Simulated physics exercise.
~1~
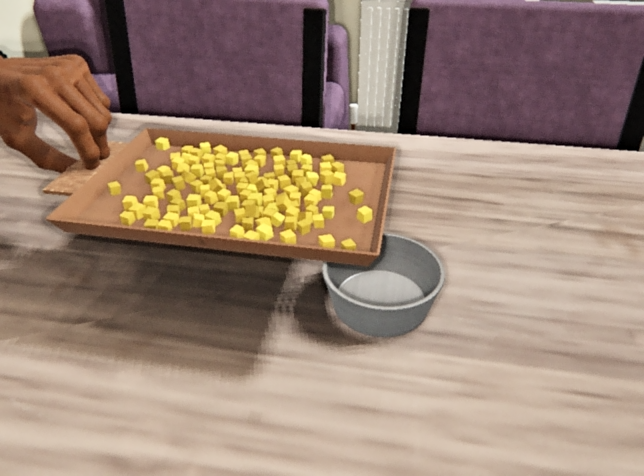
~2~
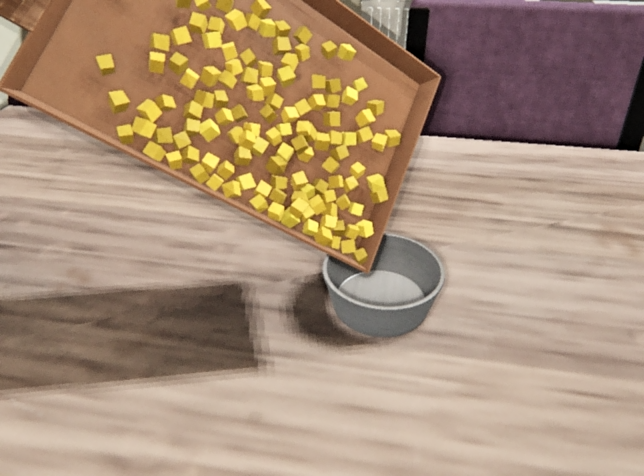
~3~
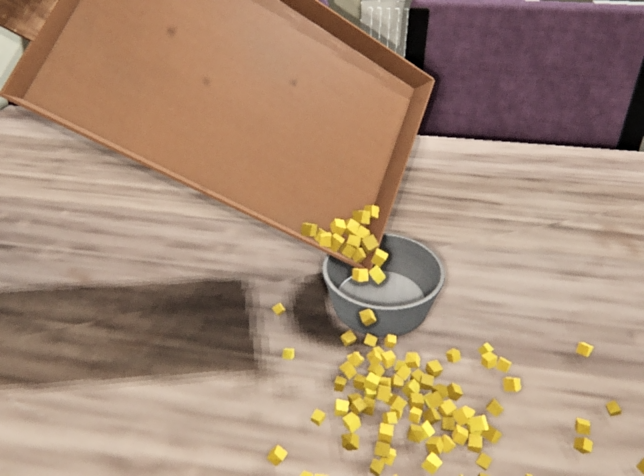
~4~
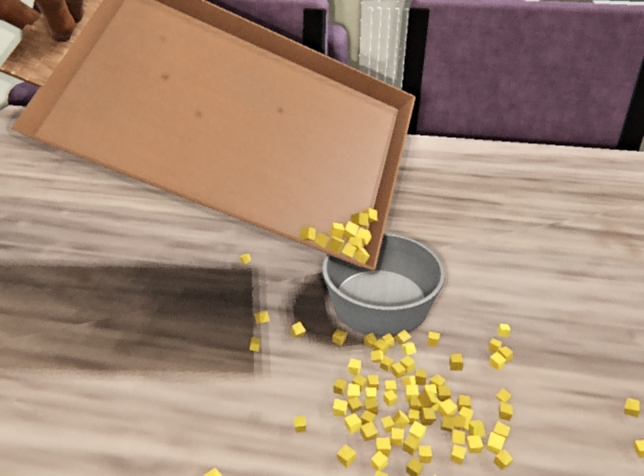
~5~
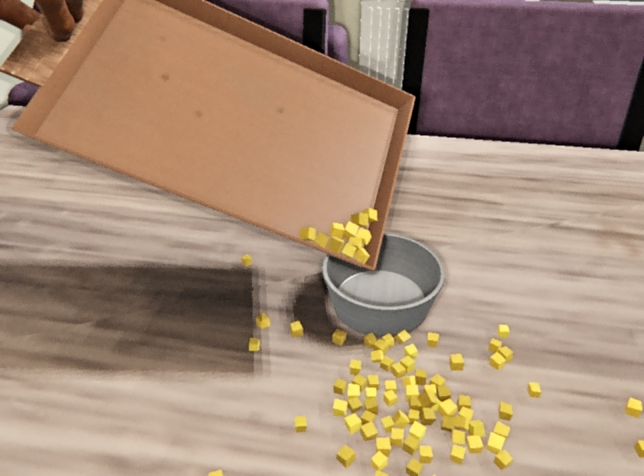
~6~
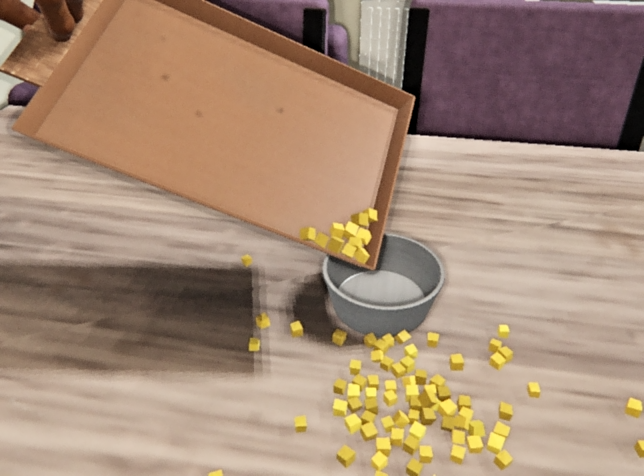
In this clip, a hand tilts a brown tray of small yellow cheese cubes toward a round grey dish on a wooden table, then partly levels it. Most cubes spill across the table in front of the dish, which looks empty, while a few stay in the tray's corner.
